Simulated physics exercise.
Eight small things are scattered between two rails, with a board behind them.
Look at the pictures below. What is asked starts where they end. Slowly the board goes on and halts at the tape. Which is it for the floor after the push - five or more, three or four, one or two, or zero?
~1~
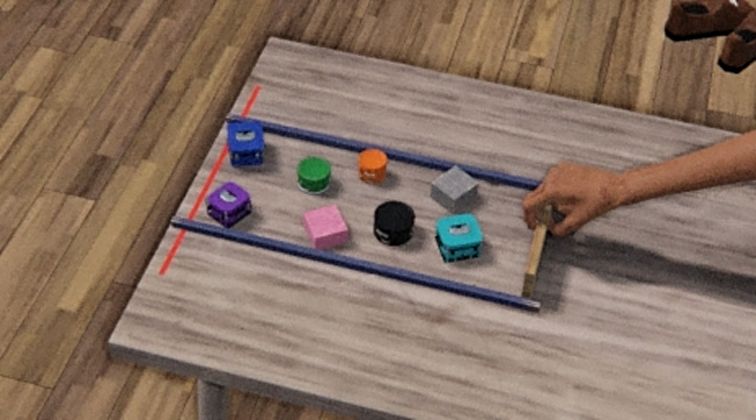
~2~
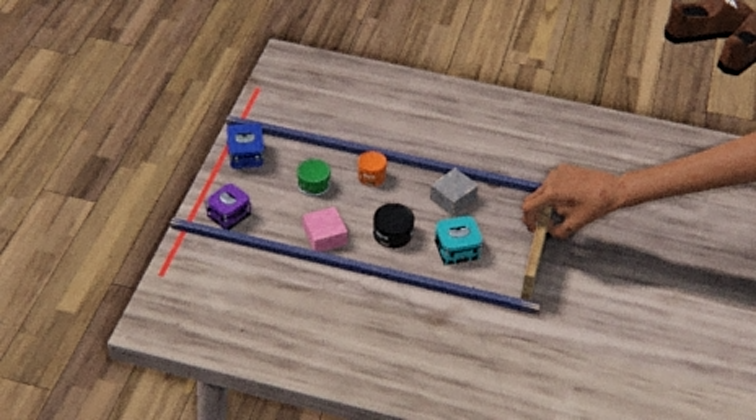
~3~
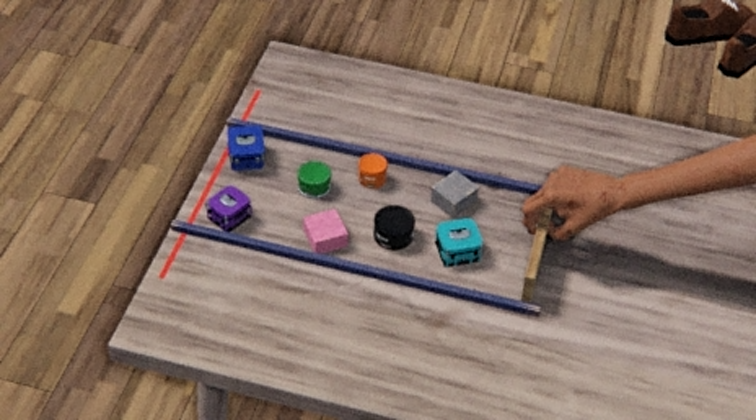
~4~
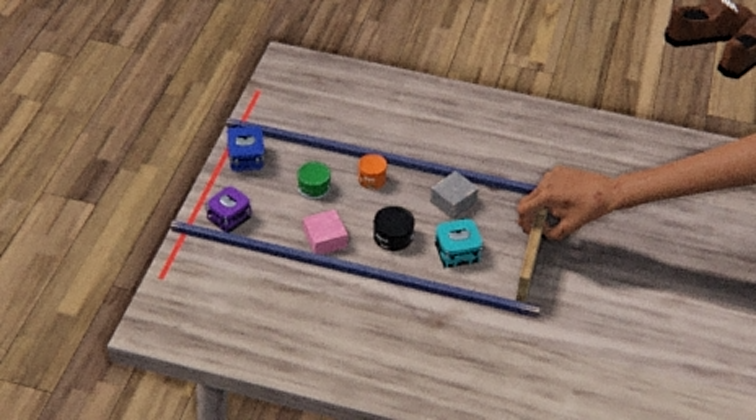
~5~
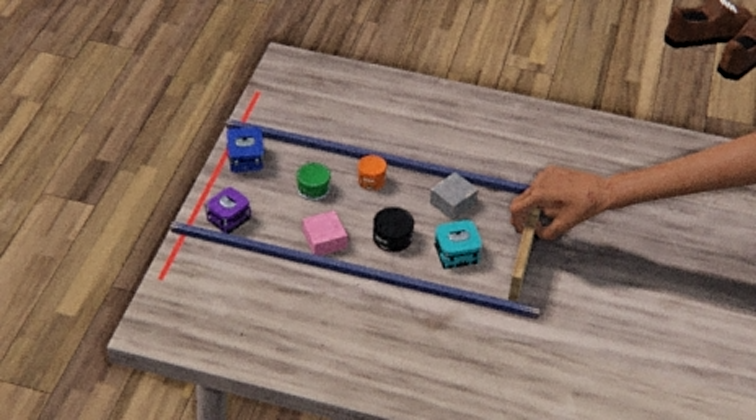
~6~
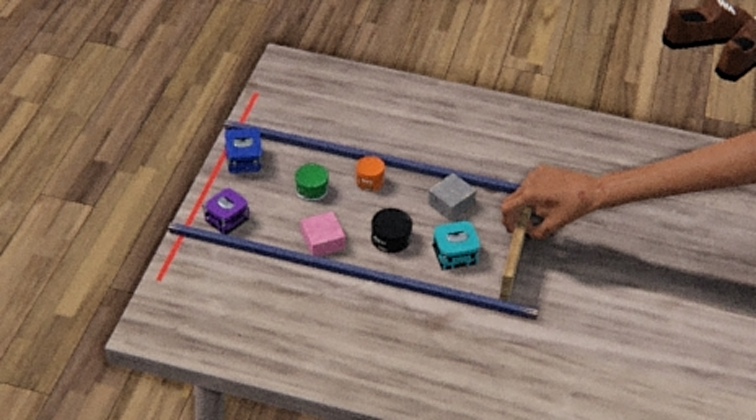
I expect that five or more will fail to stay on the table.
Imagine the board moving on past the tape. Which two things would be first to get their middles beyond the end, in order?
Sequence: Blue case; black tub.
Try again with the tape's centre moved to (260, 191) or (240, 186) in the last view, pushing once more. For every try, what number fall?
1, then 4.
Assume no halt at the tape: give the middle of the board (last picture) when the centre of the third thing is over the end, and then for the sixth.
At (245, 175) for the third, at (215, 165) for the sixth.
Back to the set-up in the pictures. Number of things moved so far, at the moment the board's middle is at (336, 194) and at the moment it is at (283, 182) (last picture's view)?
The first number is 6, the next one 8.
Soon after, none off yet; blue case at rest near (244, 151); purple case at rest near (227, 211); green pot at rest near (312, 182).
Then, none off yet; blue case moving near (236, 148); purple case at rest near (225, 212); green pot moved about its own width near (267, 169).
At rest, the number that fall off is five or more; fallen, turquoise case, grey block, black tub, orange tub, pink block, green pot, purple case and blue case.
